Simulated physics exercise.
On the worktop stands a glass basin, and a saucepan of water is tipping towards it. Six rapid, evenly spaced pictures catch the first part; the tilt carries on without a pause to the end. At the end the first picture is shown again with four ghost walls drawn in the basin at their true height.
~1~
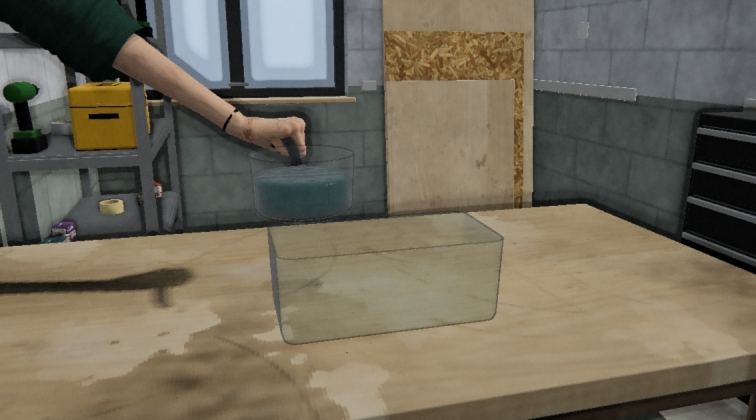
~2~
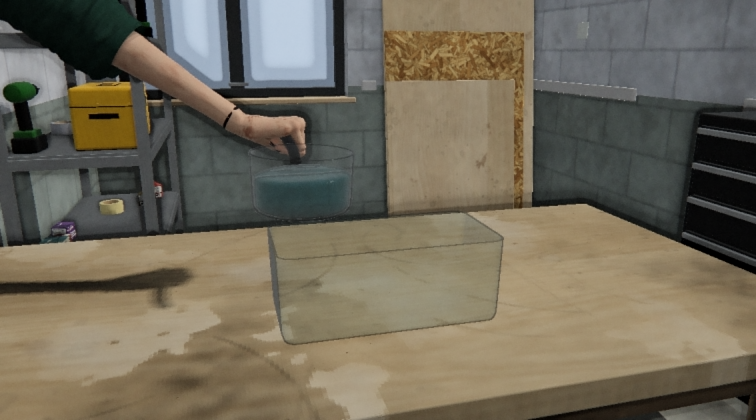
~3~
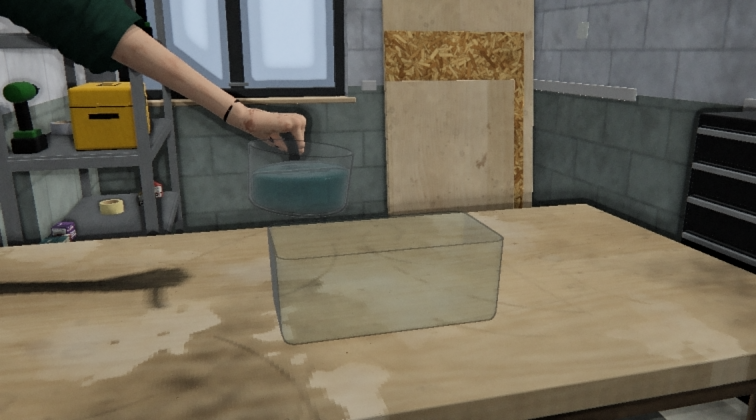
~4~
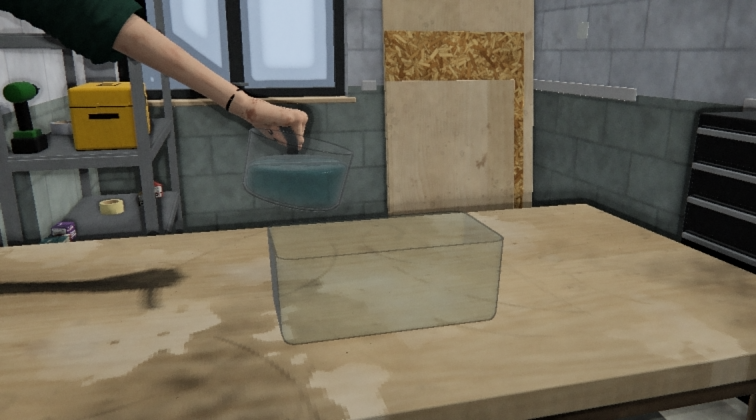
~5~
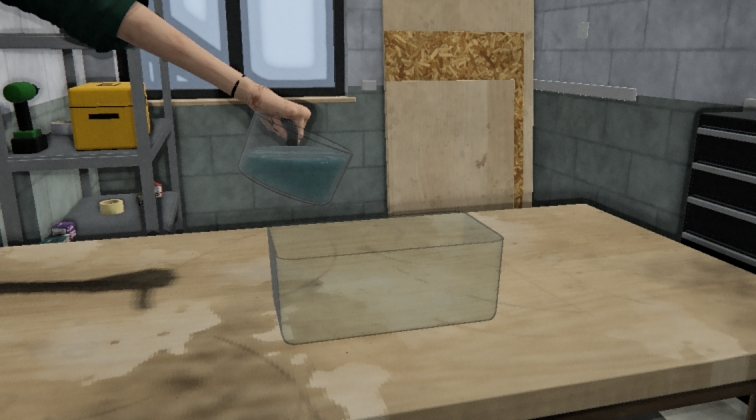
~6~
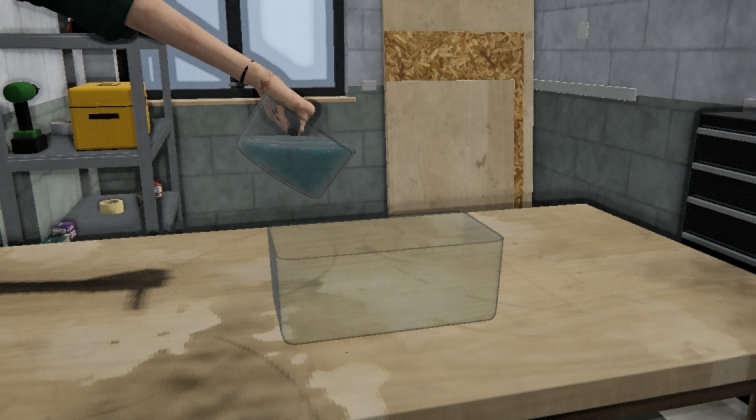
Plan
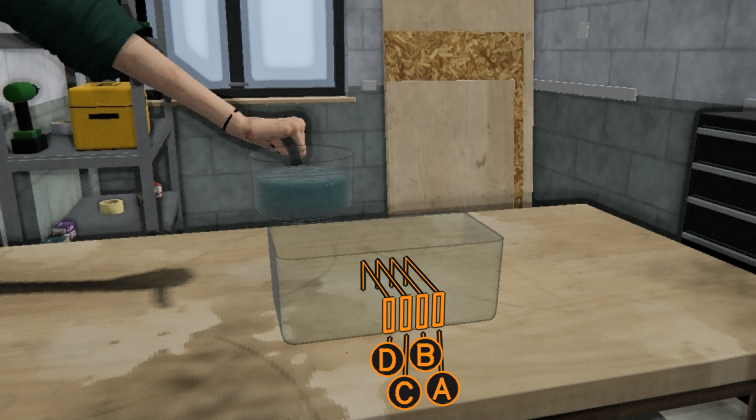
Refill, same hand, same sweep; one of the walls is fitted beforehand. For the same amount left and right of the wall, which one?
Slot A.
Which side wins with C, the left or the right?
The right side.
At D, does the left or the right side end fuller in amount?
More ends on the right.
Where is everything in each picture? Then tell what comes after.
Upright, lip at (351, 150); basin from (282, 343) to (495, 316); nothing has left yet, in the first picture.
Upright, lip at (351, 150); nothing has left yet, in the second picture.
Tipped about 6°, lip at (351, 150); nothing has left yet, in the third picture.
Tipped about 14°, lip at (351, 150); nothing has left yet, in the fourth picture.
Tipped about 24°, lip at (351, 150); nothing has left yet, in the fifth picture.
Tipped about 36°, lip at (351, 150); water is over the lip, down to (351, 150), in the sixth picture.
In orange, A at (439, 331); B at (423, 333); C at (406, 335); D at (390, 337).
Choosing A, about 50 % ends left of the wall and 49 % right of it.
Choosing B, about 14 % ends left of the wall and 86 % right of it.
Choosing C, about 5 % ends left of the wall and 94 % right of it.
Choosing D, about 4 % ends left of the wall and 95 % right of it.
